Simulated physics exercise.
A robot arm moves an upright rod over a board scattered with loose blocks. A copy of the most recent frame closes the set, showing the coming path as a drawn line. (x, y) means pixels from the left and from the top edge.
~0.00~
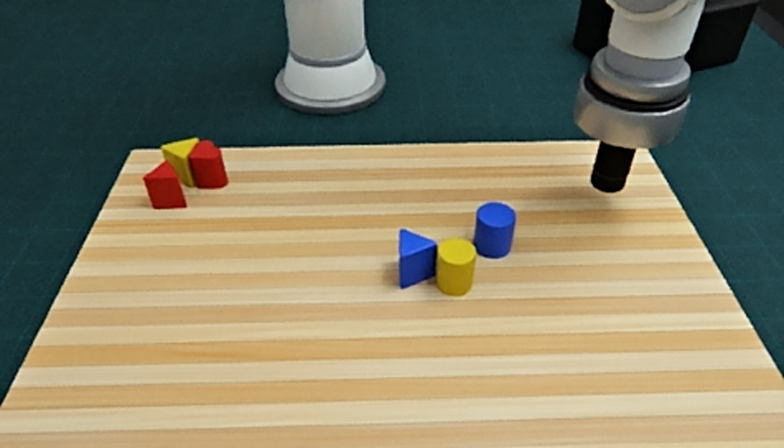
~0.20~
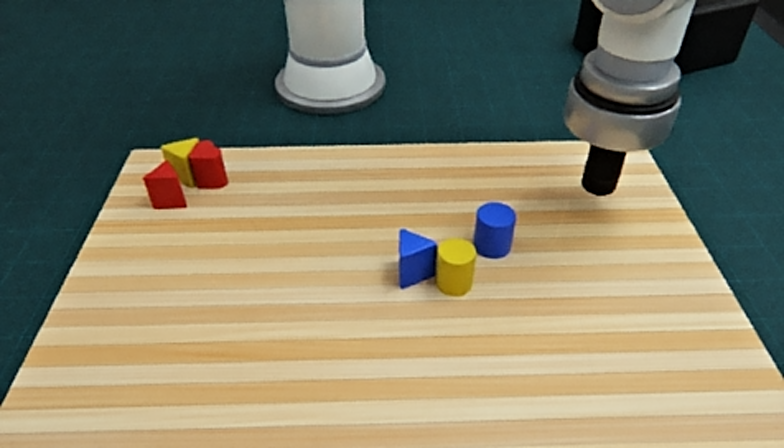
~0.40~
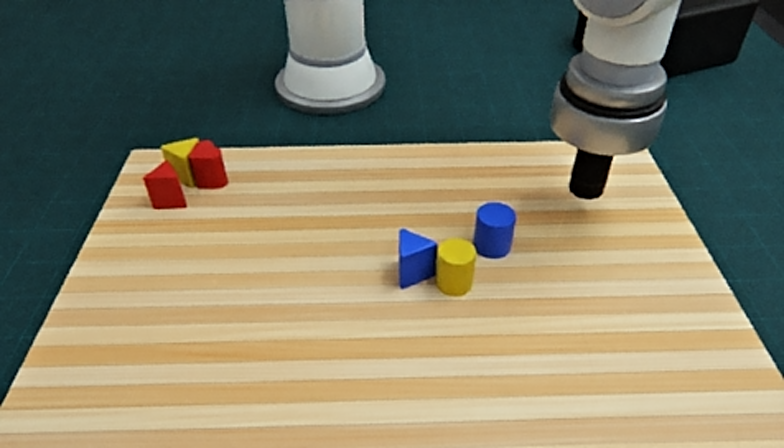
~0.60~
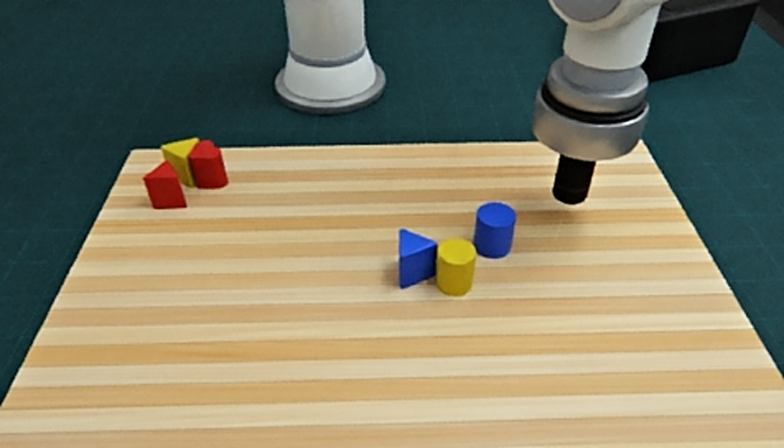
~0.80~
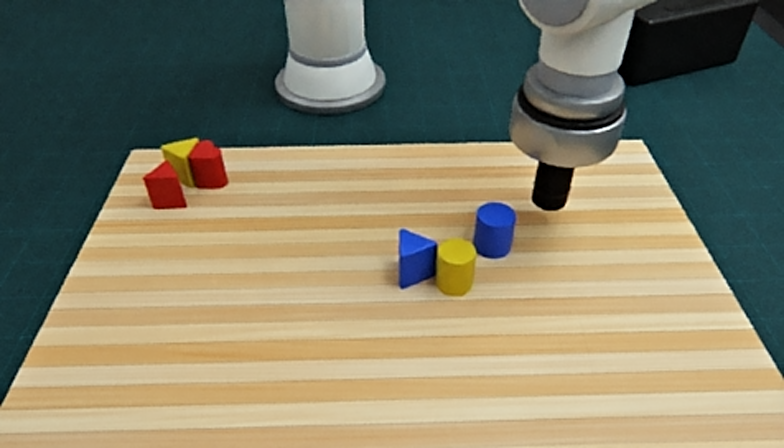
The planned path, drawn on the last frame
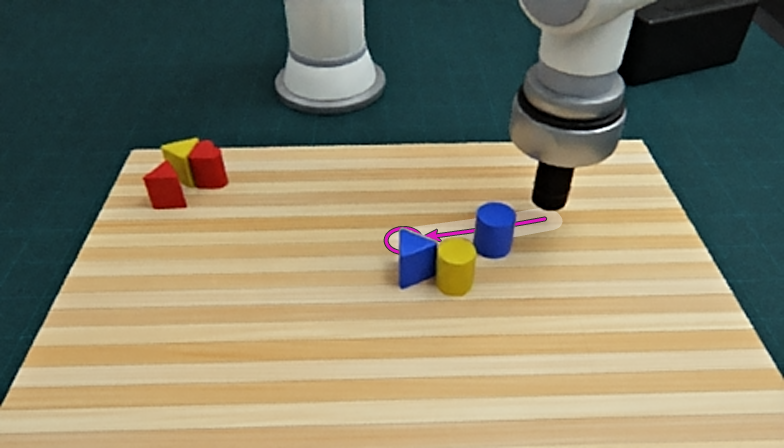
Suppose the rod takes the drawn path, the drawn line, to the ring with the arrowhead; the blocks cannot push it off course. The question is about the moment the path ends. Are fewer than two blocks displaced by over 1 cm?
Yes.
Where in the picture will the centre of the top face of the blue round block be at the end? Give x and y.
Final place: (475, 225).
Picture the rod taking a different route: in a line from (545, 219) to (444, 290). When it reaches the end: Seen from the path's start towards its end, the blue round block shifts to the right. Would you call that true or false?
The statement is correct.
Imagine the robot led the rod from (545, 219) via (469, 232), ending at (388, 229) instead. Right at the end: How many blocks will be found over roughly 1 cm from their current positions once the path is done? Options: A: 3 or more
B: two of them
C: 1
C (1)
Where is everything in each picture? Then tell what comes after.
Rod's lower end (607, 184); blue triangular piece (413, 242); blue round block (497, 213), in the first picture.
Rod (598, 186); blocks still, in the second picture.
Rod (586, 190); blocks still, in the third picture.
Rod (569, 195); blocks still, in the fourth picture.
Rod (549, 201); blue triangular piece (413, 242); blue round block (497, 213), in the fifth picture.
Drawn move, from (545, 219) to (404, 240).
What follows on the original path. One third of the way, rod (501, 209); blue round block (491, 217).
Two thirds of the way, rod (453, 216); blue round block (475, 225).
At the end, rod (404, 222); blue triangular piece still; blue round block (475, 225).
